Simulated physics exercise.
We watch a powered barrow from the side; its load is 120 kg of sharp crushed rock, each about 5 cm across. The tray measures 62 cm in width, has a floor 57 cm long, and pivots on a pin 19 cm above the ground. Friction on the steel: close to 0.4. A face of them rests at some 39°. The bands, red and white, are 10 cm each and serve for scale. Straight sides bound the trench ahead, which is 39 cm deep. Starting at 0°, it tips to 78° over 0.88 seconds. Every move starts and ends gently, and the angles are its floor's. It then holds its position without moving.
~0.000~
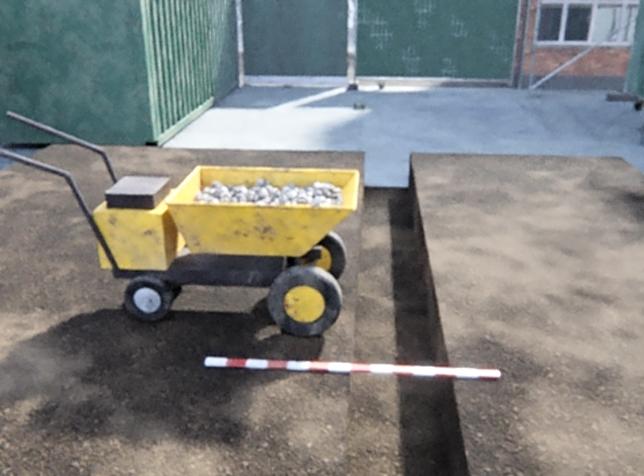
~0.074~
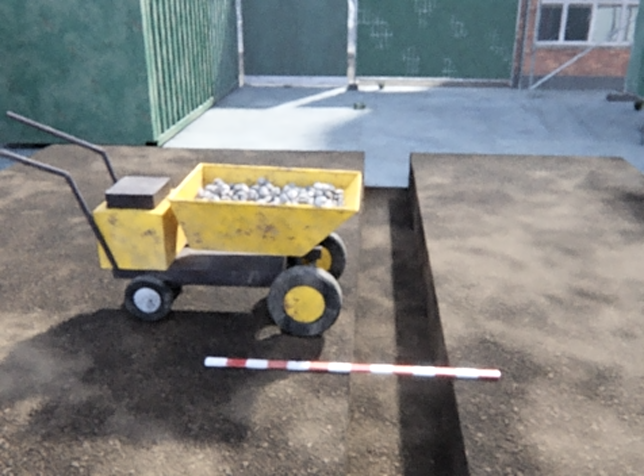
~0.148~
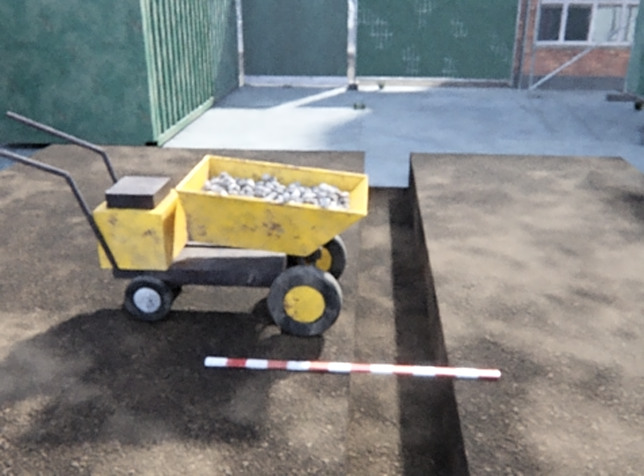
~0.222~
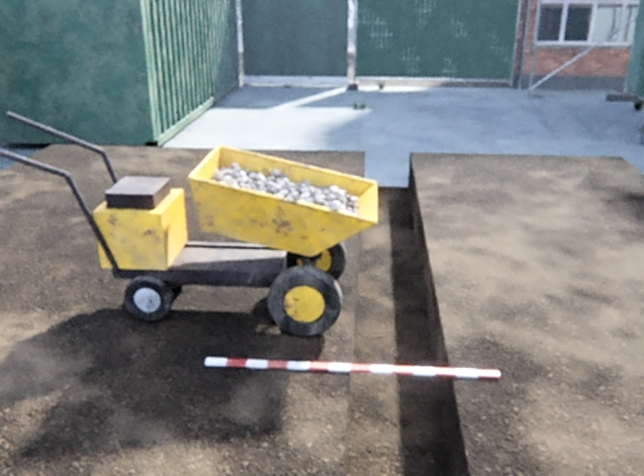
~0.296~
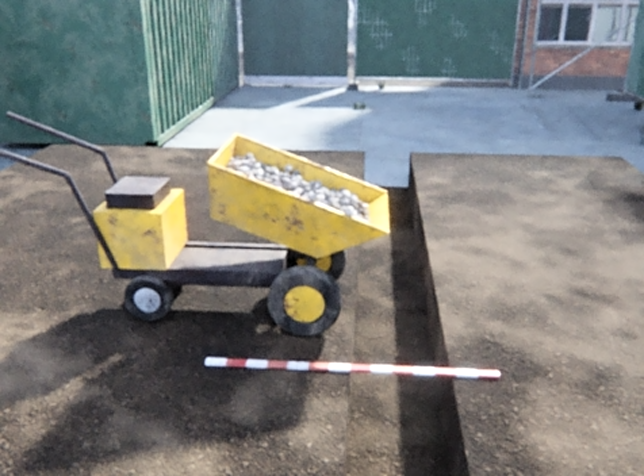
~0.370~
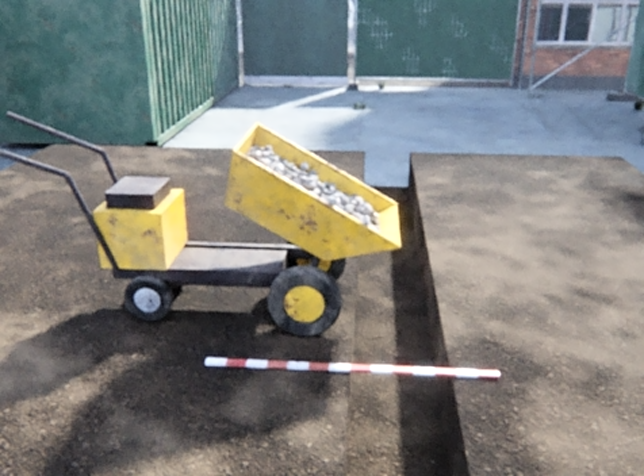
To begin with, a yellow powered barrow loaded with grey crushed rock stands level beside a straight-sided trench, a red and white banded pole lying in front. Its tray then starts tilting gently to the right, and steadily steepens, the rear rising high above the chassis while the stones remain inside.
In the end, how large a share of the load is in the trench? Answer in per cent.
A share of roughly 60 %.
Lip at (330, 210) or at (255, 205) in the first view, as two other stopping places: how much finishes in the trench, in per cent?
Near 90 and near 60 percent.
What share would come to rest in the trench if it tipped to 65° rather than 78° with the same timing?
Share in trench: Approx. 50%.
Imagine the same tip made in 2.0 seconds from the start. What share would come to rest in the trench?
Then some 70 per cent would.
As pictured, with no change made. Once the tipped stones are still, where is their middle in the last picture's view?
Roughly at pixel (431, 353).
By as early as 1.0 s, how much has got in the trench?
Roughly 25% by that time.
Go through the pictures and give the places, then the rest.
Lip at (354, 209), floor tilted 0°, highest stones at (311, 191), in the first frame.
The tray is at 2°, its lip at (357, 210); the top of the load is at (303, 192); the stones move at 0.3 m/s on average, in the second frame.
Lip at (365, 214), floor tilted 6°, highest stones at (229, 184); the stones move at 0.6 m/s on average, in the third frame.
Lip at (376, 222), floor tilted 12°, highest stones at (233, 175); the stones move at 0.9 m/s on average, in the fourth frame.
The tray is at 21°, its lip at (388, 233); the top of the load is at (241, 164); the stones move at 1.0 m/s on average, in the fifth frame.
Lip at (400, 247), floor tilted 30°, highest stones at (257, 153); the stones move at 1.1 m/s on average, in the sixth frame.
After 0.7 s the floor is at 66°; 100 % in the tray; the foremost stones are at (425, 292).
After 1.0 s the floor is at 78°; 56 % in the tray, 24 % in the trench, 20 % past the trench; the foremost stones are at (502, 323).
After 1.3 s the floor is at 78°; 16 % in the tray, 44 % in the trench, 40 % past the trench; the foremost stones are at (611, 328).
After 3.3 s the floor is at 78°; 0 % in the tray, 60 % in the trench, 40 % past the trench; the foremost stones are past the picture's edge.
